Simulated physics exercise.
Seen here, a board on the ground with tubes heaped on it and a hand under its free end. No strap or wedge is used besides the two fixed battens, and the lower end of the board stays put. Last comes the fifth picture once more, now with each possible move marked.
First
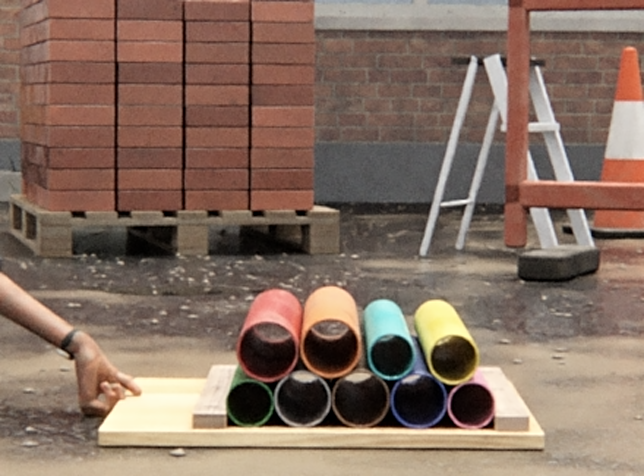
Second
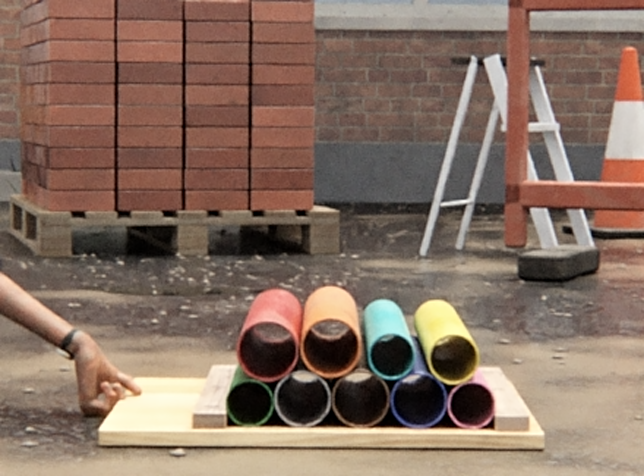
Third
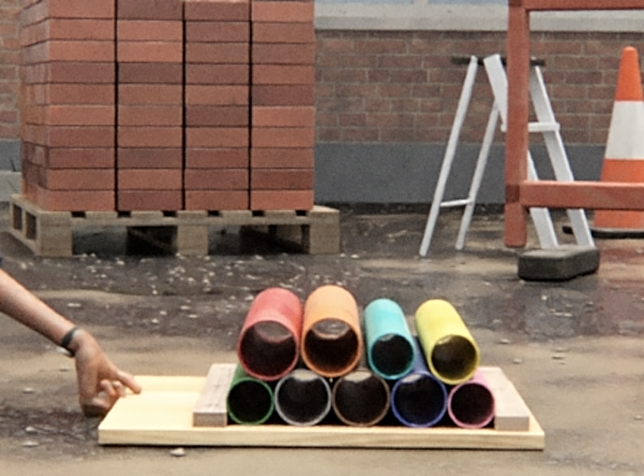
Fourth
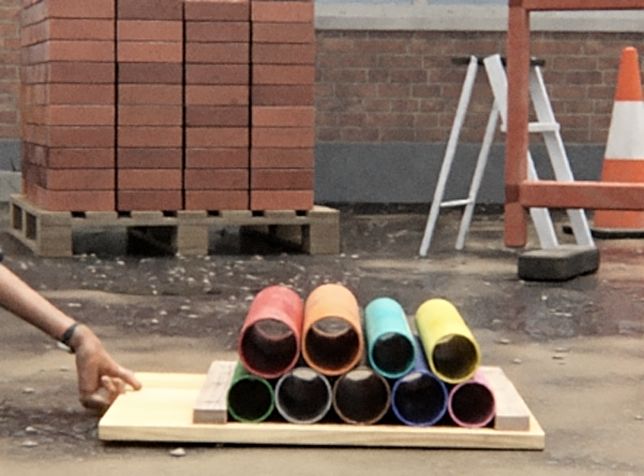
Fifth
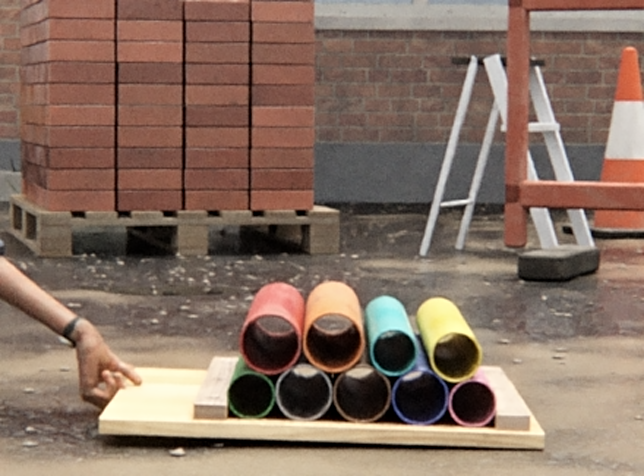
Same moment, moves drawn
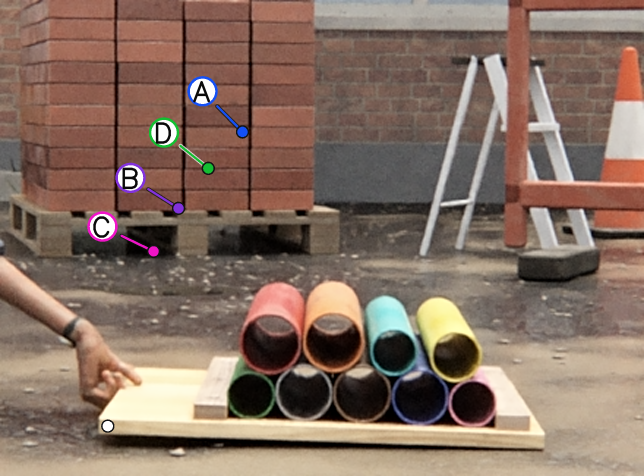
A hand at the left slowly lifts the near end of a pale wooden board slightly off the wet ground, the coloured tubes on it tilting a little with it, while the camera stays still. Red, orange, teal and yellow tubes rest on a lower row of green, grey, brown, blue and pink. Seen from low in front, the yard has stacked bricks, a white stepladder and an orange cone behind.
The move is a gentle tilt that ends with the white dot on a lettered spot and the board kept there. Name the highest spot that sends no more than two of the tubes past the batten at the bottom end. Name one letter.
C is the limit.
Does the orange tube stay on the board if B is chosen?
No.
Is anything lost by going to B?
At B: Yes.
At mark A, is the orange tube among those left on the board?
The orange tube: No.
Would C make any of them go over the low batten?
Yes.
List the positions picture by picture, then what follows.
Red tube (268, 351); yellow tube (454, 359); board (322, 403), in the first picture.
Board (322, 403); green tube (249, 403), in the second picture.
Board (322, 402); blue tube (419, 400), in the third picture.
Board (322, 400); green tube (250, 399); grey tube (303, 396), in the fourth picture.
Board (323, 397); green tube (251, 395); grey tube (304, 393), in the fifth picture.
On the marked copy, A at (242, 132); B at (179, 208); C at (154, 251); D at (208, 168); the white dot at (108, 426).
With C. Early on, board at 16°.
Further on, board at 26°.
At the end, board at 26°, one over the low batten (yellow).
As for the rest, A four over the low batten (turquoise, orange, red, yellow); B three over the low batten (turquoise, orange, yellow); D four over the low batten (turquoise, orange, red, yellow).
